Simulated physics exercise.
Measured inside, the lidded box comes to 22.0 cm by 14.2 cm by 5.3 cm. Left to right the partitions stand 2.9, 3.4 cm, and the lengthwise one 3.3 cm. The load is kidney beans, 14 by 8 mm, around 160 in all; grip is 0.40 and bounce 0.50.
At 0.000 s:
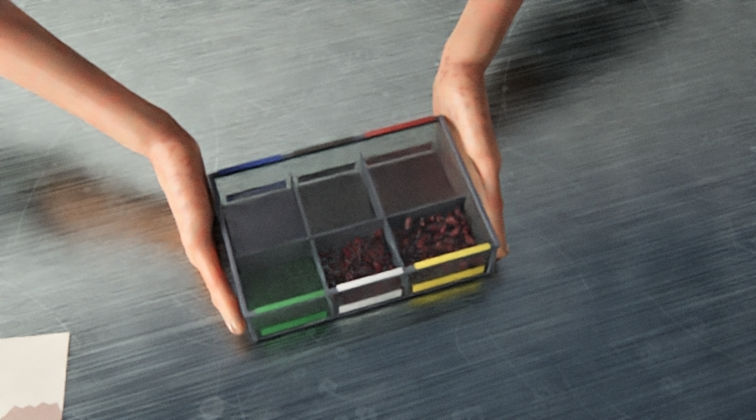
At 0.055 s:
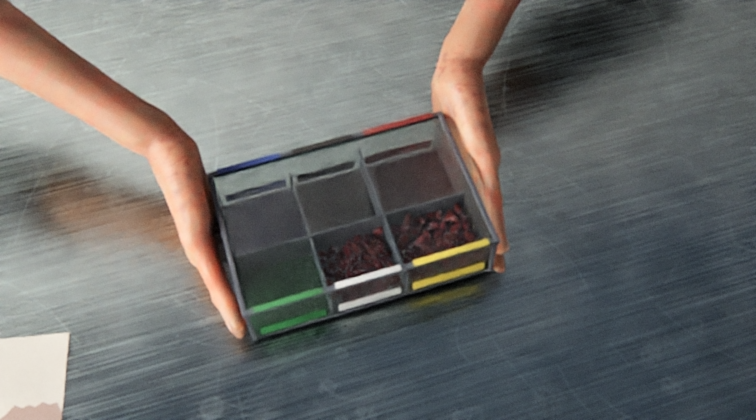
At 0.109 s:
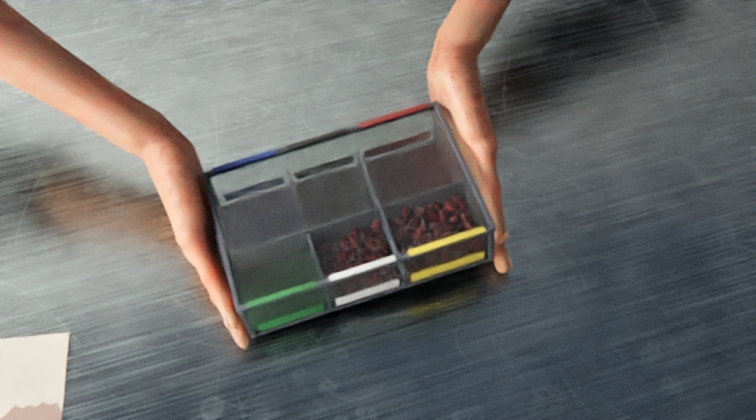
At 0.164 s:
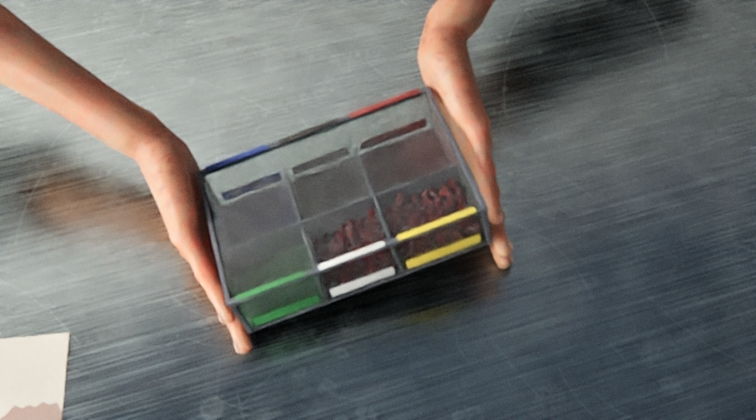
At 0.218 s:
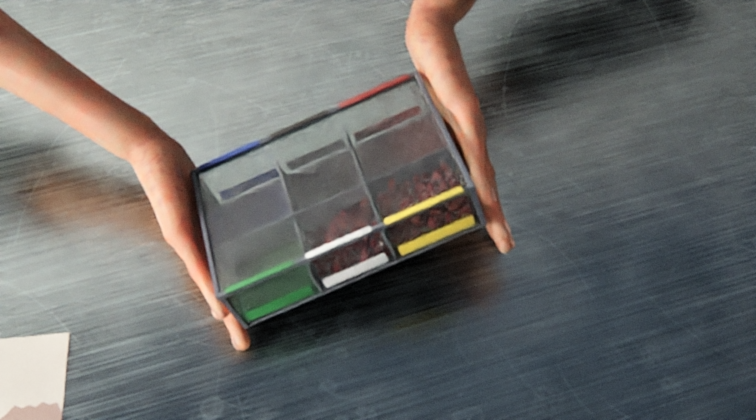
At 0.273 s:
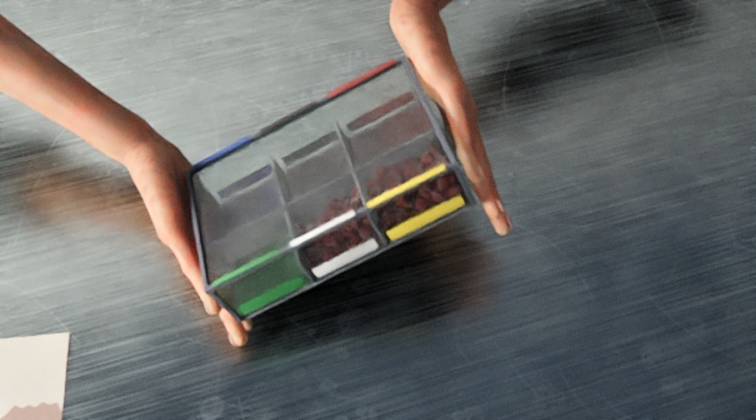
Two hands held a clear, divided box with dark red beans in the white- and yellow-marked compartments, then steadily tilted it, raising the right side higher than the left above a brushed metal surface.
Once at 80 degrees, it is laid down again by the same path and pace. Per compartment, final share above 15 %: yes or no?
Red no; blue yes; green no; yellow yes; white yes; black no.
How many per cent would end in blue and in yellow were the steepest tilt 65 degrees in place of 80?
Then blue would get 10 per cent and yellow 45 per cent.
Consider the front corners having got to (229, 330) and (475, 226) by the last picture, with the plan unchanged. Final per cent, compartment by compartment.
So it works out as red at 0 percent, blue at 0 percent, green at 30 percent, yellow at 45 percent, white at 25 percent and black at 0 percent.
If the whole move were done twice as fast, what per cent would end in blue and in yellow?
You'd end up with blue at 30 percent and yellow at 30 percent.
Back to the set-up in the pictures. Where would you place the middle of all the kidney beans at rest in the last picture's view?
Roughly (342, 255).
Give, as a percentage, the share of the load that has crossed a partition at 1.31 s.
Around 40 per cent.
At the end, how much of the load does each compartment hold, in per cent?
The red one ends with 0, blue 25, green 5, yellow 40, white 25 and black 10 per cent.
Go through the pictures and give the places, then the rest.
Box tilt 0 degrees, front corners at (249, 313) and (494, 244); yellow 65 %, white 35 %, in the first picture.
Box tilt 1 degrees, front corners at (247, 312) and (494, 240), in the second picture.
Box tilt 6 degrees, front corners at (241, 307) and (490, 227), lowest corner left back, in the third picture.
Box tilt 12 degrees, front corners at (231, 300) and (482, 207), lowest corner left back, in the fourth picture.
Box tilt 18 degrees, front corners at (221, 294) and (469, 186), lowest corner left back, in the fifth picture.
Box tilt 24 degrees, front corners at (209, 288) and (452, 164), lowest corner left back; yellow 65 %, white 35 %. Its pace works out near 115 degrees a second, in the sixth picture.
After 0.90 s, tilt 78 degrees; blue 5 %, green 5 %, yellow 50 %, white 35 %, black 5 %.
Then, at 1.31 s, tilt 32 degrees; blue 25 %, green 5 %, yellow 40 %, white 25 %, black 10 %.
Then, at 1.81 s, tilt 0 degrees; blue 25 %, green 5 %, yellow 40 %, white 25 %, black 10 %.
In the end, at 2.4 s, red 0 %, blue 25 %, green 5 %, yellow 40 %, white 25 %, black 10 %.
